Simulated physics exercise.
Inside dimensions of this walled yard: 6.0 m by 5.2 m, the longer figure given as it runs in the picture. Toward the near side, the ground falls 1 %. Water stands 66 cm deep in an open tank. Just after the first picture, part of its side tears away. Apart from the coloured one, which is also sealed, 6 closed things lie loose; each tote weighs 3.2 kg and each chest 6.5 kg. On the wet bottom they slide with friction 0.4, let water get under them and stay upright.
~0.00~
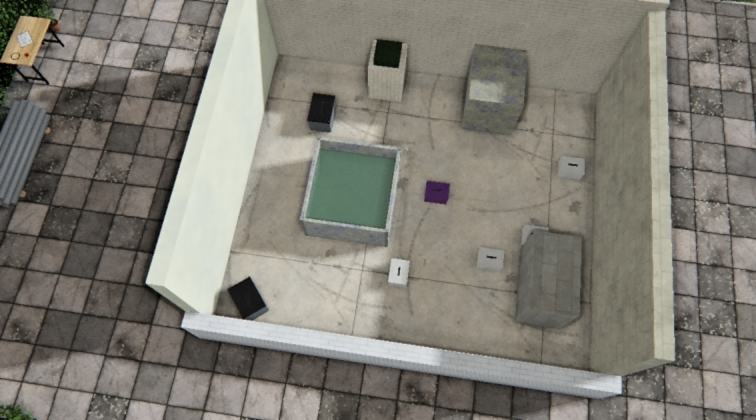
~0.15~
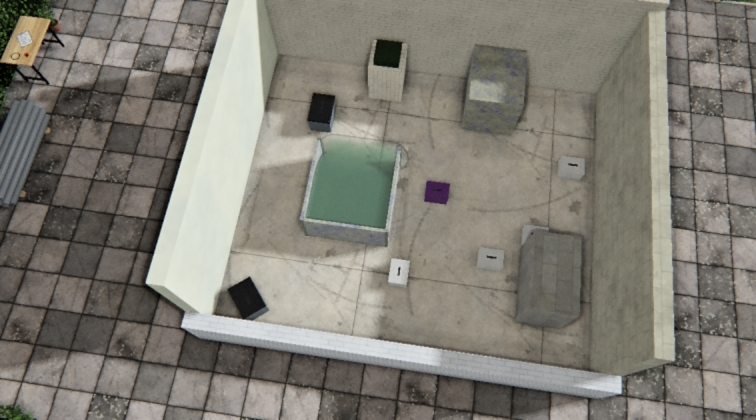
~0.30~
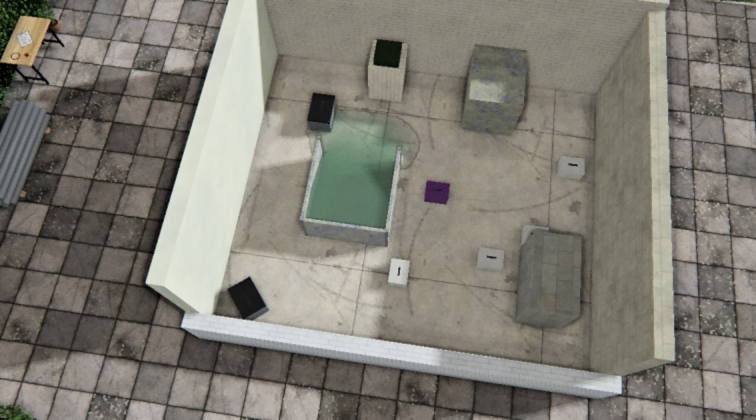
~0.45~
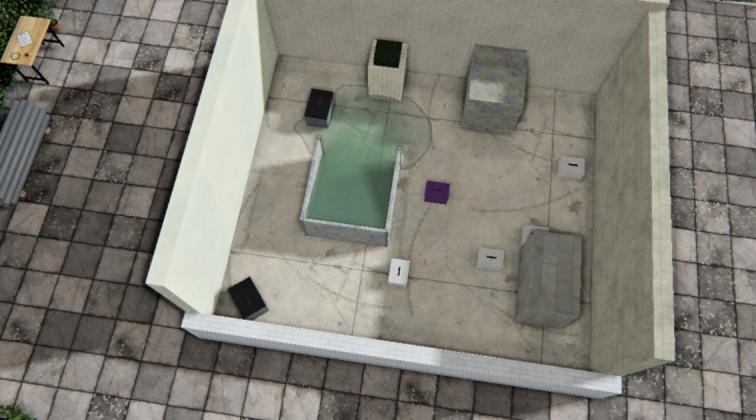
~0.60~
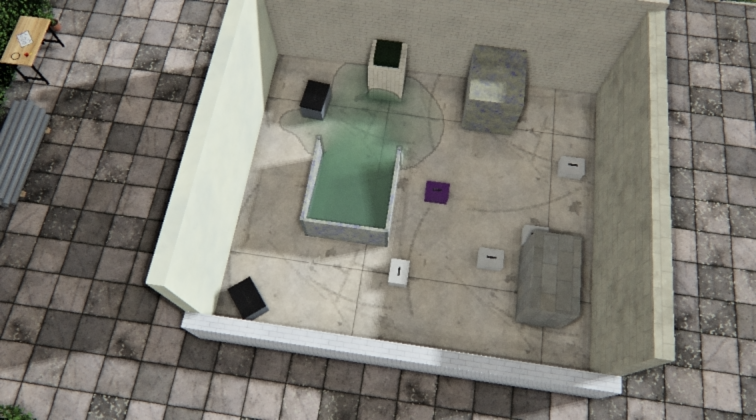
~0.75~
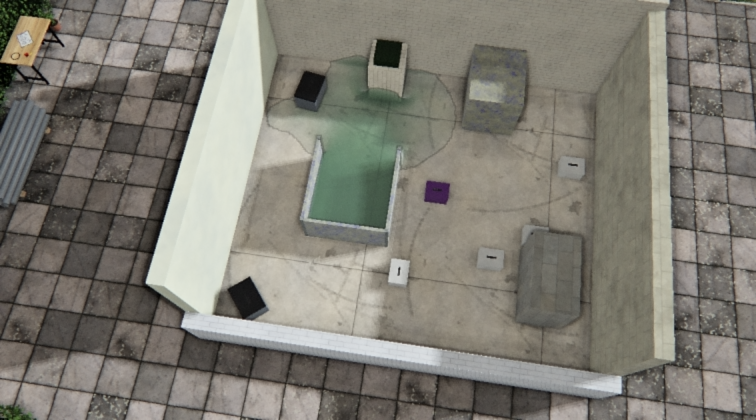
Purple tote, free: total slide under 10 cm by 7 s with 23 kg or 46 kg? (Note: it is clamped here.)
Either.
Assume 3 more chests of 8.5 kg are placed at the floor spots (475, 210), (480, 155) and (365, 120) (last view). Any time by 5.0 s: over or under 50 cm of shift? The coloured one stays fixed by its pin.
In that order: Past it, past it, over.
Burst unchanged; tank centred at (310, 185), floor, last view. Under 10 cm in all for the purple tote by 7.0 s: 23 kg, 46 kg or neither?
In that case the answer is that either mass works.
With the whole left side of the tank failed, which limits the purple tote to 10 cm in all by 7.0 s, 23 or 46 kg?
In that case the lower weight is enough.
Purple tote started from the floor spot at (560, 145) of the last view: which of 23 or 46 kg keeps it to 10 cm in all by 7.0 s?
Looks like the outcome is this: The lighter one does it.
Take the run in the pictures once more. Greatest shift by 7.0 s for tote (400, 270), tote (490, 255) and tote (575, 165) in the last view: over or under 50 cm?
Beyond the mark, beyond the mark, below the mark.
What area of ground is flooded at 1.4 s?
Close to 8.5 m2, I'd say.
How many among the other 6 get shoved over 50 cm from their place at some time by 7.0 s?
That comes to 4.
After 1.4 s the purple tote would be 0 cm from its start with 23 kg and 0 cm from its start with 46 kg; 0 cm of water round it then.
After 3.1 s the purple tote would be 0 cm from its start with 23 kg and 0 cm from its start with 46 kg; 6 cm of water round it then.
After 4.9 s the purple tote would be 1 cm from its start with 23 kg and 0 cm from its start with 46 kg; 4 cm of water round it then.
After 7.0 s the purple tote would be 1 cm from its start with 23 kg and 0 cm from its start with 46 kg; 3 cm of water round it then.
